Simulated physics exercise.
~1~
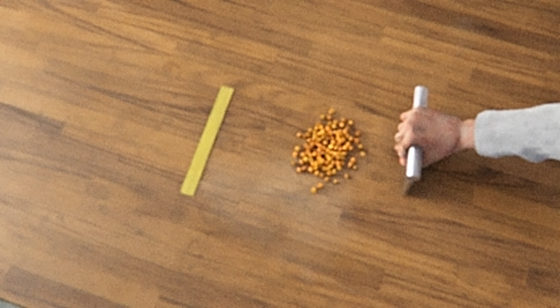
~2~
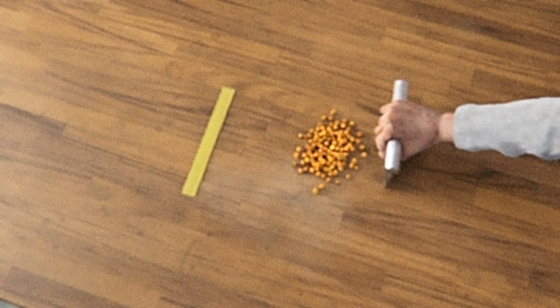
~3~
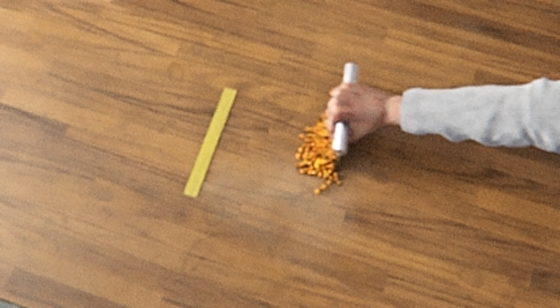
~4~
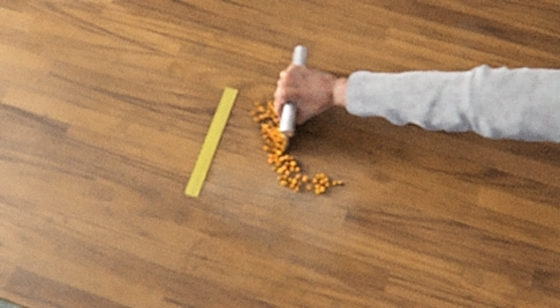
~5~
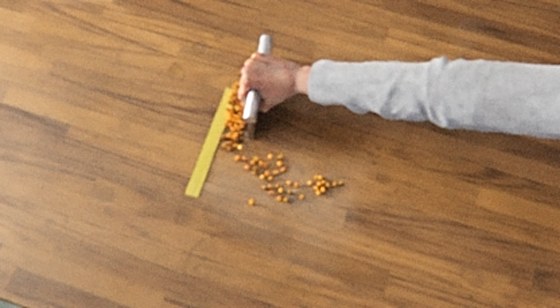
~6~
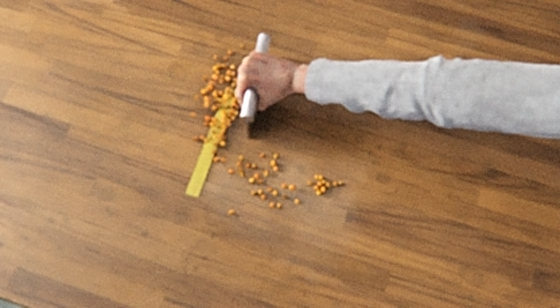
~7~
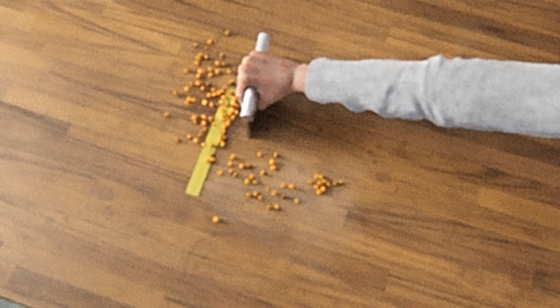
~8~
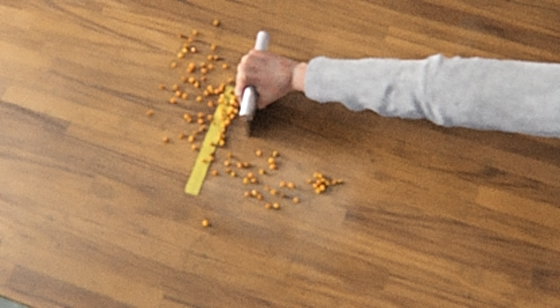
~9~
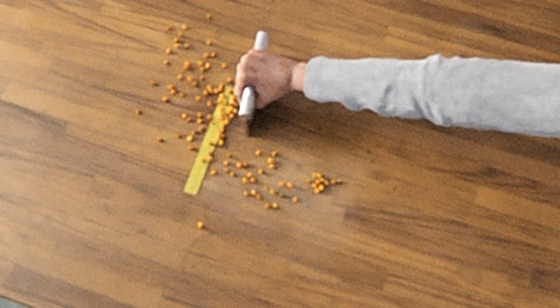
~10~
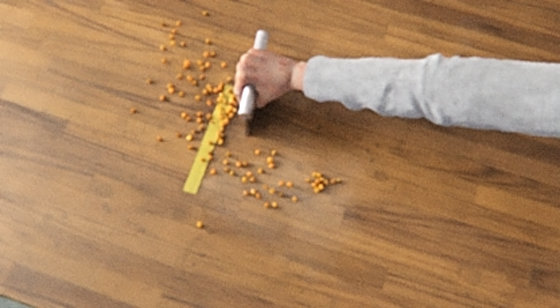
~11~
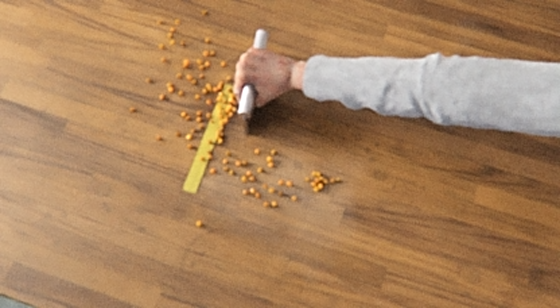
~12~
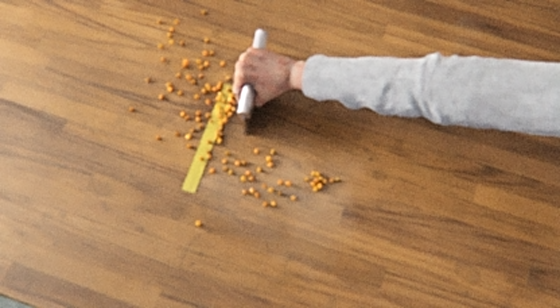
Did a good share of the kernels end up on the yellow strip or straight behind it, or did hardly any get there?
A good share of the kernels ended up on the yellow strip or straight behind it, though many others lay elsewhere.
